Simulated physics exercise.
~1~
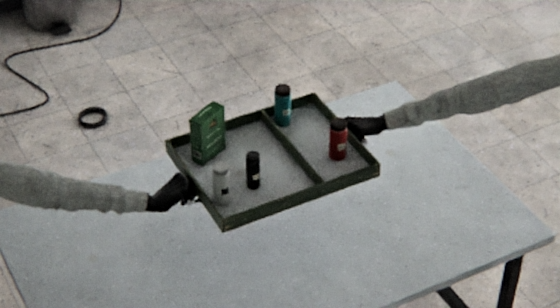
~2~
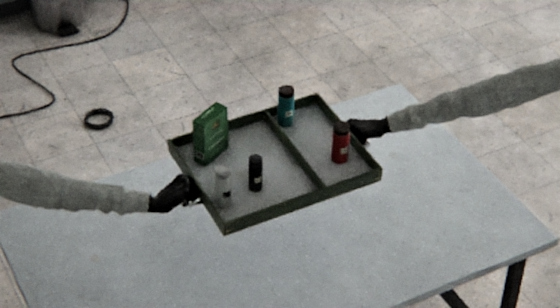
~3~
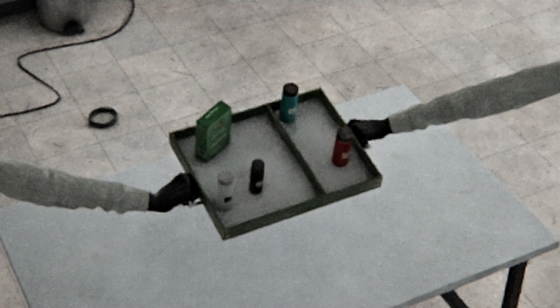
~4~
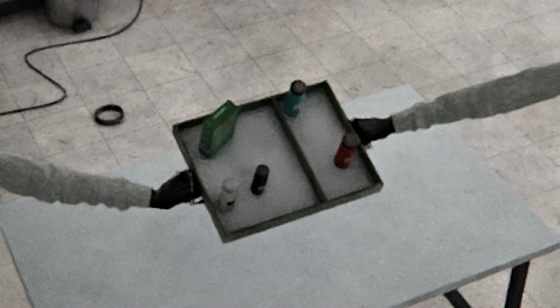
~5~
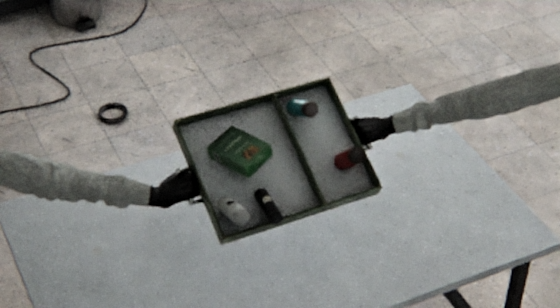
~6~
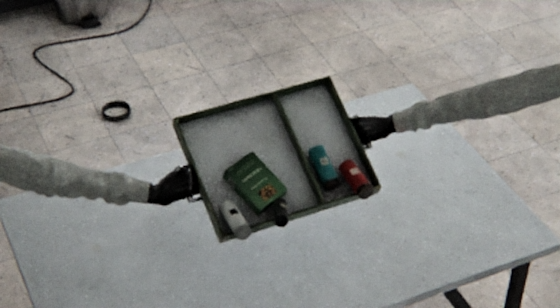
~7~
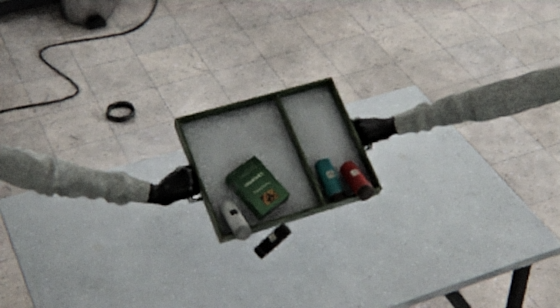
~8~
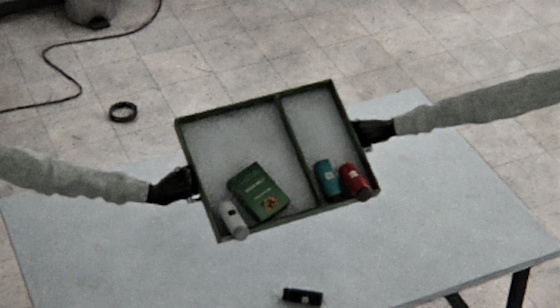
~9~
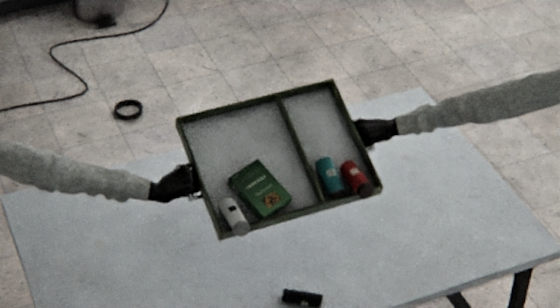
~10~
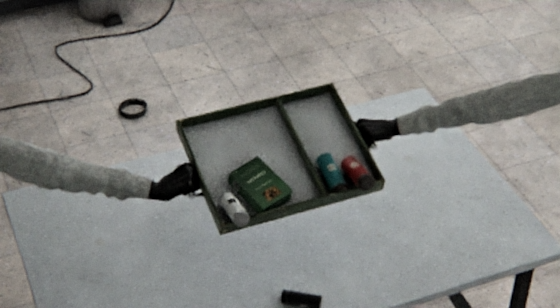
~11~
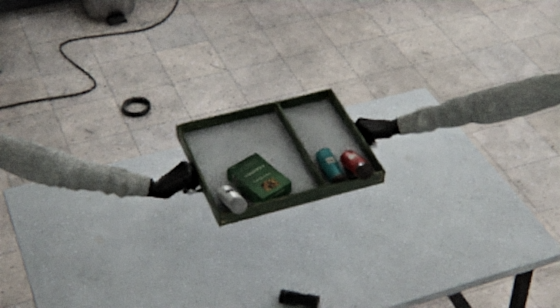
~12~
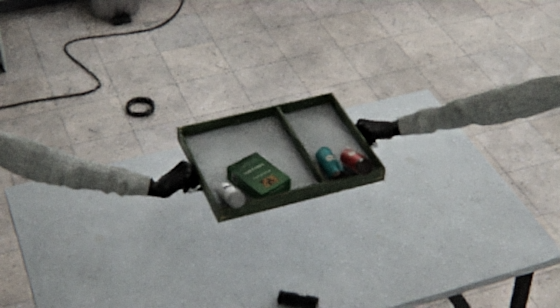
To begin with, two gloved hands hold a divided green tray above a pale table, with a green packet and white, black, turquoise and red shakers standing in it. The near side of the tray tips down, and the items start to lean. The packet and the black and white shakers topple first, then the turquoise and red ones fall as everything gathers at the near rim. The black shaker goes over the edge and drops onto the table. The hands then level the tray, leaving the other four items lying inside it while the black shaker rests below.
